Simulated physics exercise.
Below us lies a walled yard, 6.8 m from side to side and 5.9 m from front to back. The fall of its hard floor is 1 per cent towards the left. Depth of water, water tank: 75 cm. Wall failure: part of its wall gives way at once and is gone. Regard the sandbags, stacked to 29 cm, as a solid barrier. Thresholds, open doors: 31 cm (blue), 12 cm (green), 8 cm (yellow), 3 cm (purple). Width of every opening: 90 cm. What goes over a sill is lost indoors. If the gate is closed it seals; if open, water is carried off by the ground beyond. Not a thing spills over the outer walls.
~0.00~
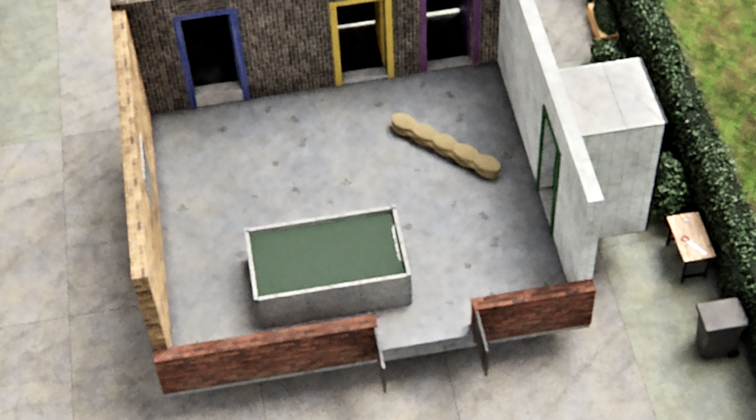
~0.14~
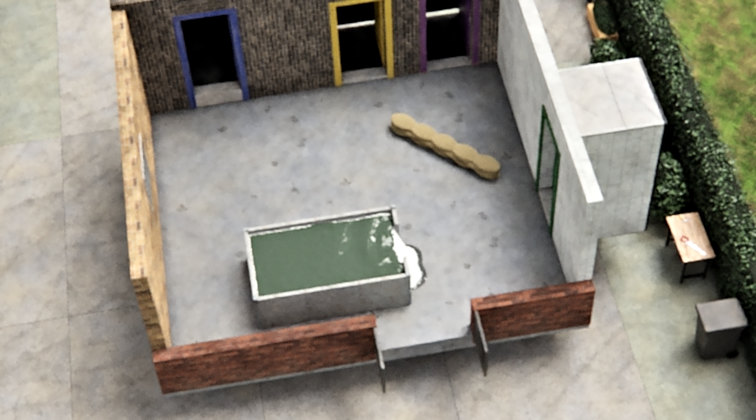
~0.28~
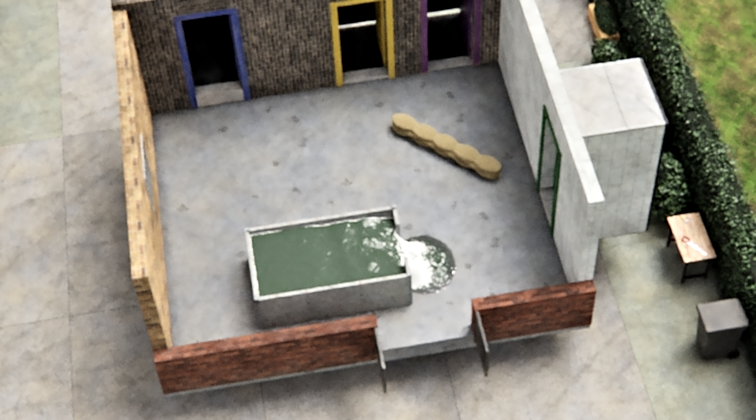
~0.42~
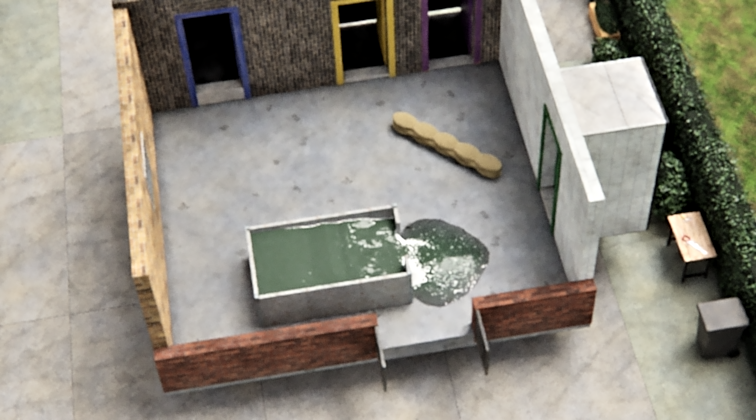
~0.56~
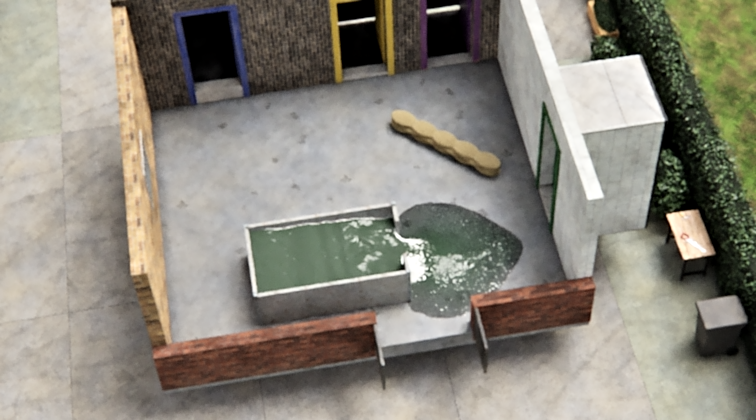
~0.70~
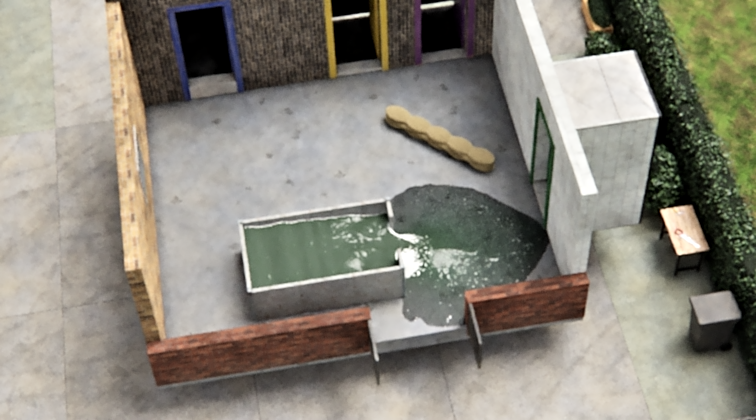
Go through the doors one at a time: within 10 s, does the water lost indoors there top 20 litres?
Blue door - no, it does not. Green door - yes, it does. Yellow door - no, it does not. Purple door - yes, it does.
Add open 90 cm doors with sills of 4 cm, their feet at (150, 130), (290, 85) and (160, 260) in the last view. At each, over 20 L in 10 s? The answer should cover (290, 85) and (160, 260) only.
The first doorway stays inside and the second stays inside.
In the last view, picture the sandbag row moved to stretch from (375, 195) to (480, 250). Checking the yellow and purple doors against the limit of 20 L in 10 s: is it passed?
Note - yellow: Limit held; purple: Limit exceeded.
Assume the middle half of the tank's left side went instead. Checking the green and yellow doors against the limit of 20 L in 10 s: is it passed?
Against the limit, the green door stays within it and the yellow door stays within it.
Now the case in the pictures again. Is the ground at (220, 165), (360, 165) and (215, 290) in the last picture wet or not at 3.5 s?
Status of the three spots: Free of it, inundated, free of it.
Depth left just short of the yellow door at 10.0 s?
I'd put it near 4.0 cm.
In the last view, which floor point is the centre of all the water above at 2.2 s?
About (384, 260).
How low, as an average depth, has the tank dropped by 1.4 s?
55 cm.
After 1.4 s water covers 20 % of the floor and is deepest (42 cm) near (401, 264); blue door not reached, green door 12 cm at the sill, 17 L in, yellow door not reached, purple door not reached.
After 2.2 s water covers 25 % of the floor and is deepest (35 cm) near (401, 264); blue door not reached, green door 25 cm at the sill, 64 L in, yellow door not reached, purple door not reached.
After 3.5 s water covers 40 % of the floor and is deepest (26 cm) near (401, 264); blue door not reached, green door 20 cm at the sill, 132 L in, yellow door not reached, purple door 5 cm at the sill, 6 L in.
After 6.0 s water covers 60 % of the floor and is deepest (18 cm) near (540, 302); blue door 1 cm at the sill, 0 L in, green door 15 cm at the sill, 169 L in, yellow door 7 cm at the sill, 0 L in, purple door 11 cm at the sill, 89 L in.
After 10.0 s water covers 90 % of the floor and is deepest (11 cm) near (519, 306); blue door 5 cm at the sill, 0 L in, green door 8 cm at the sill, 173 L in, yellow door 4 cm at the sill, 0 L in, purple door 5 cm at the sill, 168 L in.
